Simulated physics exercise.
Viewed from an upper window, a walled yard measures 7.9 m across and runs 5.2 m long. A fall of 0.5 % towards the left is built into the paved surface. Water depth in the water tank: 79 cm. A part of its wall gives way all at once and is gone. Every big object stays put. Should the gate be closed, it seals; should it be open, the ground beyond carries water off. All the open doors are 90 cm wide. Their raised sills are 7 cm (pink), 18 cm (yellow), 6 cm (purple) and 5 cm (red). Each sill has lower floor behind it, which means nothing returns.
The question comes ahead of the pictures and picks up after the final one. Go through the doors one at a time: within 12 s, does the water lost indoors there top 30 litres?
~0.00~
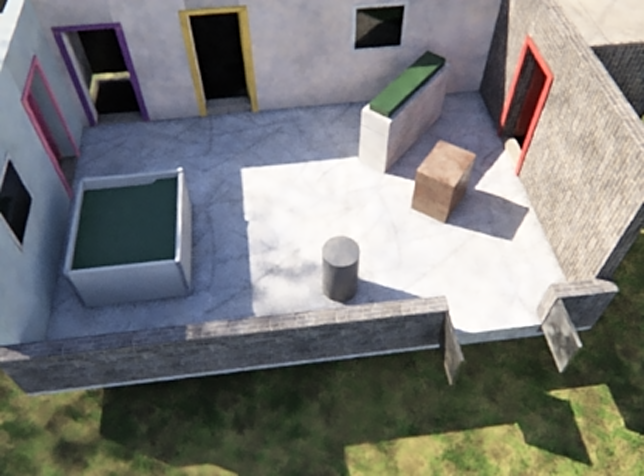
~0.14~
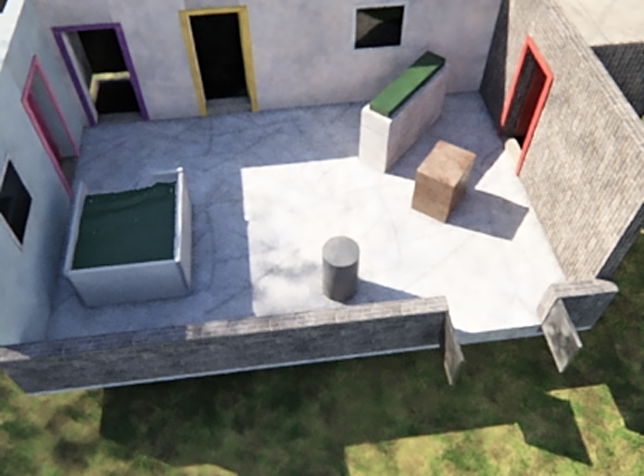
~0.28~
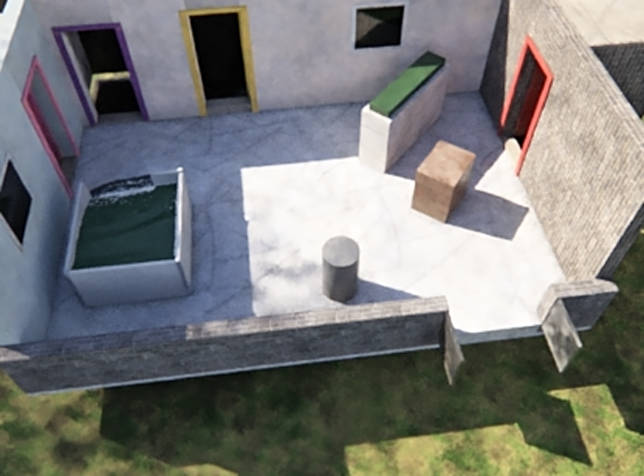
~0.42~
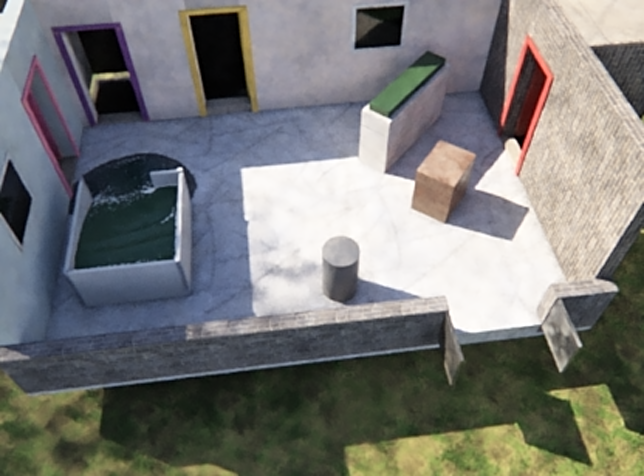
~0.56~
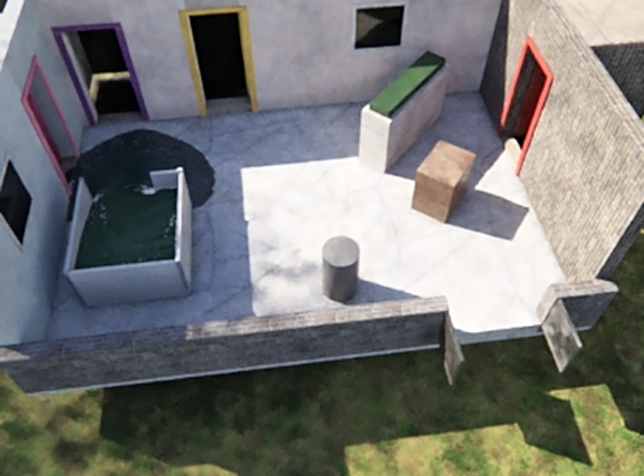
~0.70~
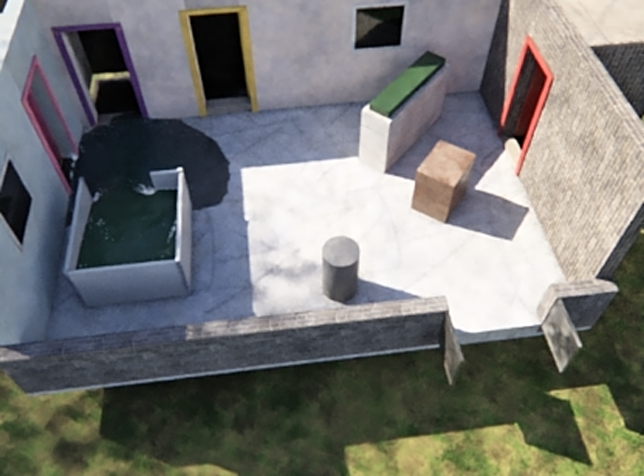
Outcome: At the pink door the total will be higher than the limit; at the yellow door the total will be lower than the limit; at the purple door the total will be higher than the limit; at the red door the total will be lower than the limit.
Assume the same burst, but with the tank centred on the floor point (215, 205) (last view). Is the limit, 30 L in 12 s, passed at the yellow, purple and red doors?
Well, yellow ends up beyond the mark, purple ends up beyond the mark and red ends up inside the mark.
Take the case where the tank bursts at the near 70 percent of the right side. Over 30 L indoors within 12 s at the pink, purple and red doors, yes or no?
Compared with the limit, pink is lower, purple is lower and red is higher.
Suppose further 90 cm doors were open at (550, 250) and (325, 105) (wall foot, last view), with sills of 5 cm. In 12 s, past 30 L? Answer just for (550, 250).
That one comes out less than that.
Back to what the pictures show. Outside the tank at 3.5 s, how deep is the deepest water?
I'd put it at close to 21 cm.
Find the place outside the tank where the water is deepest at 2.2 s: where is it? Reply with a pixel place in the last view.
Spot: Approx. (83, 130).
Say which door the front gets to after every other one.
The red door.
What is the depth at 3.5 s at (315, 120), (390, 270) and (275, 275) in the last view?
Roughly 4, 0, 0 cm.
After 1.4 s water covers 20 % of the floor and is deepest (54 cm) near (83, 130); pink door 19 cm at the sill, 37 L in, yellow door 15 cm at the sill, 0 L in, purple door 29 cm at the sill, 116 L in, red door not reached.
After 2.2 s water covers 20 % of the floor and is deepest (38 cm) near (83, 130); pink door 16 cm at the sill, 96 L in, yellow door 15 cm at the sill, 0 L in, purple door 32 cm at the sill, 297 L in, red door not reached.
After 3.5 s water covers 35 % of the floor and is deepest (21 cm) near (83, 130); pink door 14 cm at the sill, 132 L in, yellow door 10 cm at the sill, 0 L in, purple door 19 cm at the sill, 451 L in, red door not reached.
After 7.0 s water covers 65 % of the floor and is deepest (10 cm) near (336, 125); pink door 10 cm at the sill, 190 L in, yellow door 6 cm at the sill, 0 L in, purple door 9 cm at the sill, 556 L in, red door 2 cm at the sill, 0 L in.
After 12.0 s water covers 95 % of the floor and is deepest (6 cm) near (144, 356); pink door 5 cm at the sill, 196 L in, yellow door 5 cm at the sill, 0 L in, purple door 4 cm at the sill, 566 L in, red door 1 cm at the sill, 0 L in.
